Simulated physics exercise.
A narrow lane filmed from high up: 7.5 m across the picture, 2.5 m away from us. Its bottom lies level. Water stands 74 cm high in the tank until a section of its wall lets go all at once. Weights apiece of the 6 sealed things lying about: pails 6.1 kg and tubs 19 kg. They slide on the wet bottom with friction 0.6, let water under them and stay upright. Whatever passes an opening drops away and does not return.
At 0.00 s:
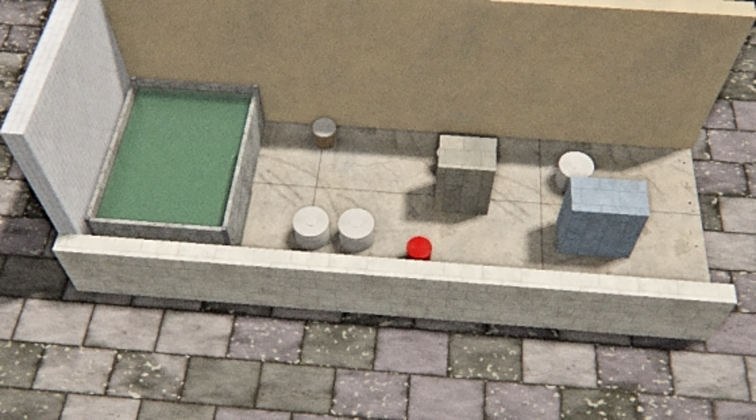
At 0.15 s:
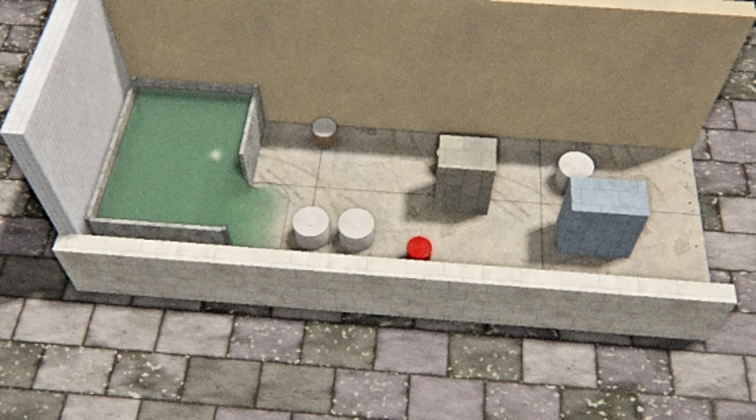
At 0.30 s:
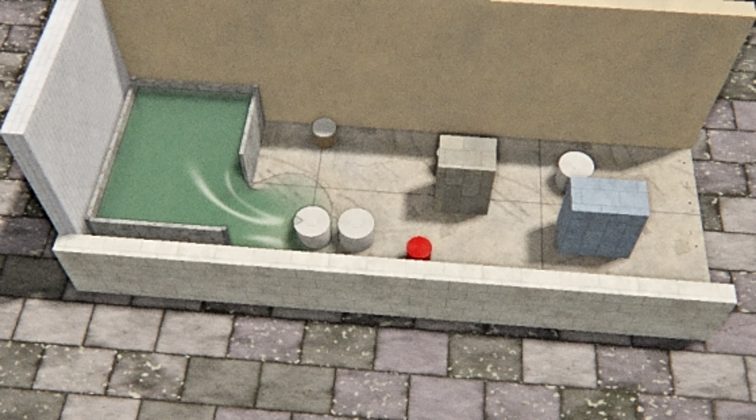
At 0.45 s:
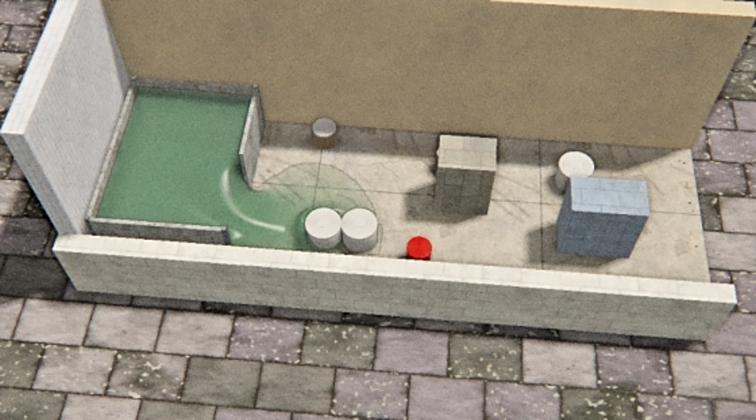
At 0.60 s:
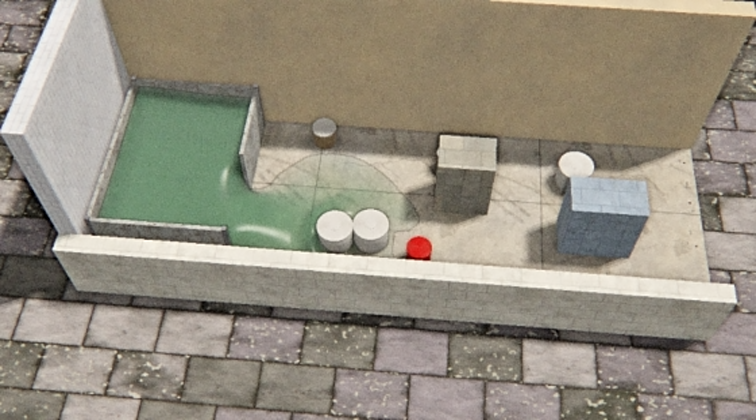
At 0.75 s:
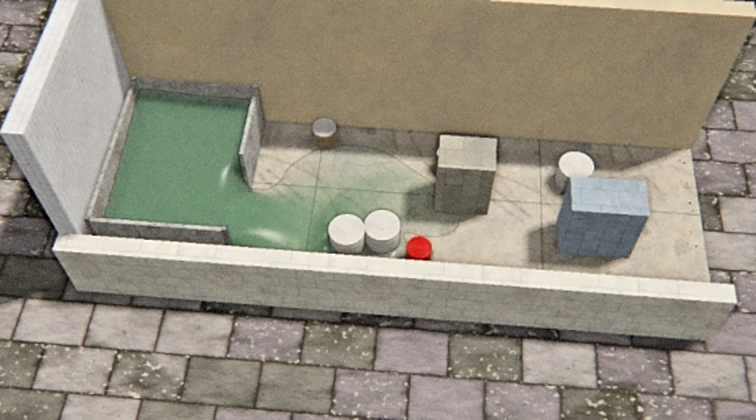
Green water pouring through a gap in a walled tank's corner, spreading rightward across a paved lane and pushing two white cylinders along.
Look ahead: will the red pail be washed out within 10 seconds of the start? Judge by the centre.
Red pail escapes.
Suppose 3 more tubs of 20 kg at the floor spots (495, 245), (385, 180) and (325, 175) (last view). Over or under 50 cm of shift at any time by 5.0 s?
In turn: More, over, less.
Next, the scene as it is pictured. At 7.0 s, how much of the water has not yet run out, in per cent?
Some 62 per cent remains.
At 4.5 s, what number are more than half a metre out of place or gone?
6 of them.
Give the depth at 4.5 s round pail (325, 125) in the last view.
About 7 cm.
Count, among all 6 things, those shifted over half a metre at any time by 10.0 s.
I count 6.
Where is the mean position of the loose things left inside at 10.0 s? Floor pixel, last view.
At about (508, 187).
After 2.0 s the red pail is near (549, 203), 1.8 m from its start, afloat; 0 of 6 are out; 2 afloat.
After 4.5 s the red pail is near (689, 146), 4.0 m from its start, afloat; 1 of 6 are out; 2 afloat.
After 7.0 s the red pail has gone out; 4 of 6 are out; 0 afloat.
After 10.0 s the red pail has gone out; 4 of 6 are out; 0 afloat.
